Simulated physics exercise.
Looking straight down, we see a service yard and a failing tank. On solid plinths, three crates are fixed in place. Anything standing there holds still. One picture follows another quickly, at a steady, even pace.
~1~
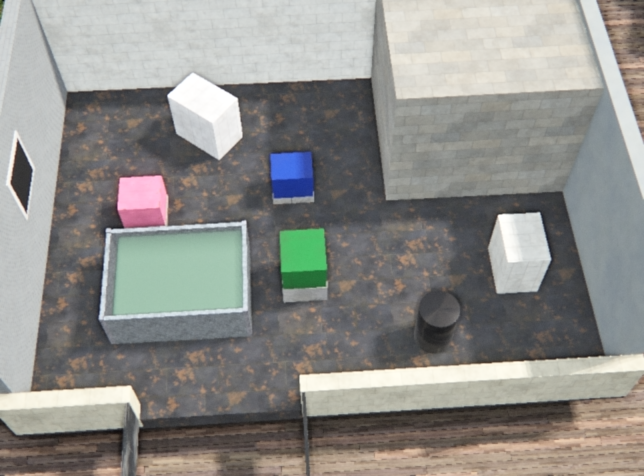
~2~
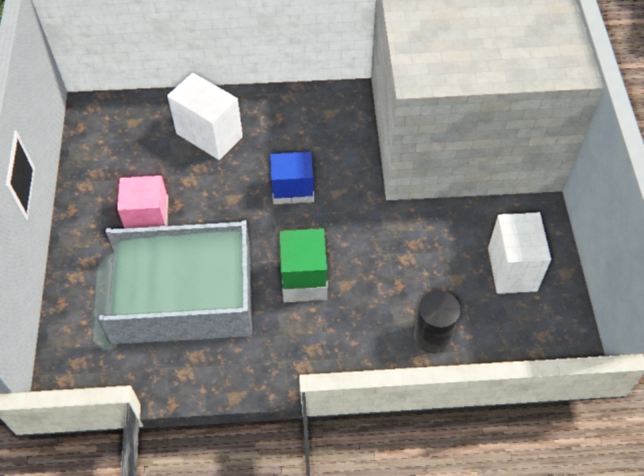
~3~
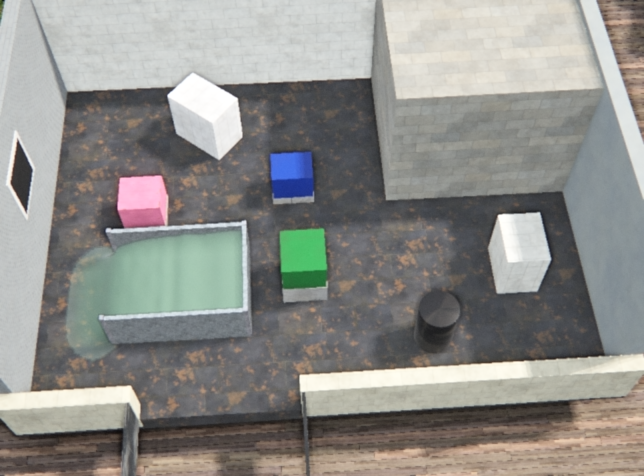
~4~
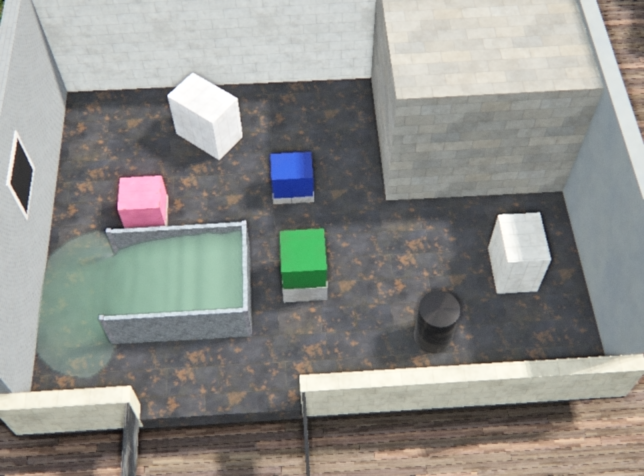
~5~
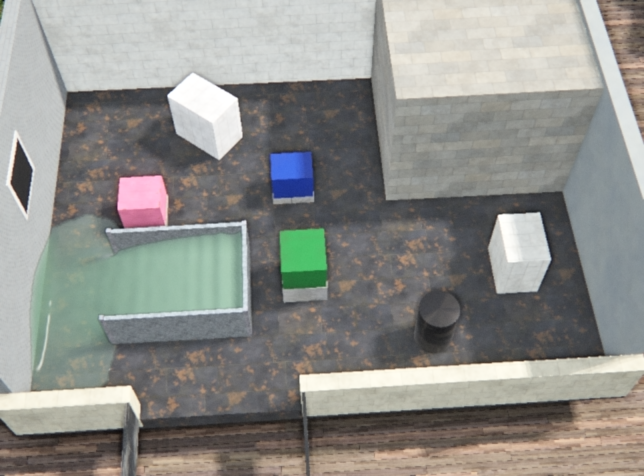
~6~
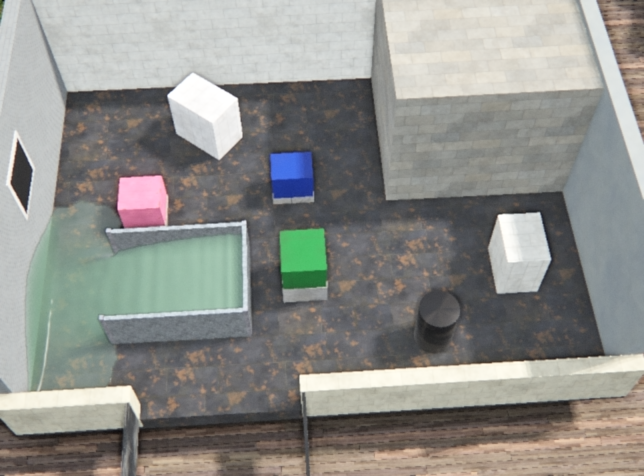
A grey-walled tank loses its left side, and green water spreads to the yard's left wall.
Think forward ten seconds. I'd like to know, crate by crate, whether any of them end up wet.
I expect the pink crate to get touched, I expect the blue crate to never get touched, I expect the green crate to never get touched.
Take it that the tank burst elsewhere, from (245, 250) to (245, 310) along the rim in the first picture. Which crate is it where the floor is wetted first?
My pick is the green one.
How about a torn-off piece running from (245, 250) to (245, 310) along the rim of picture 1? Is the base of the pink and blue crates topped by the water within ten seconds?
The pink one is not reached; the blue one is reached.
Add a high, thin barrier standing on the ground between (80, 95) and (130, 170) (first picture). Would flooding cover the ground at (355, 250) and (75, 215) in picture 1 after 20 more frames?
Untouched, reached.
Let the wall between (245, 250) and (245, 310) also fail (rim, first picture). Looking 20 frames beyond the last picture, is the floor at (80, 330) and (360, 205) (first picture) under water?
I'd expect the first point to stay dry and the second point to be reached.
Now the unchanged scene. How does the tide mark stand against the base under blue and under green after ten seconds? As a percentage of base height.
I'd put it at some 40 % for one and some 20 % for the other, in that order.
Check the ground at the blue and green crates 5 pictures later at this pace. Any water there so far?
Checking each: Blue crate negative; green crate negative.
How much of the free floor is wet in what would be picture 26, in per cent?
That comes to about 50 per cent.
A moment on, water covers 15 % of the floor; the pink crate water round its plinth, the blue crate not reached, the green crate not reached.
Next, water covers 30 % of the floor; the pink crate water round its plinth, the blue crate not reached, the green crate not reached.
Then, water covers 50 % of the floor; the pink crate water round its plinth, the blue crate not reached, the green crate water round its plinth.
Later, water covers 80 % of the floor; the pink crate water round its plinth, the blue crate water round its plinth, the green crate water round its plinth.
In the end, water covers 100 % of the floor; the pink crate was topped, the blue crate stayed above the water, the green crate stayed above the water.
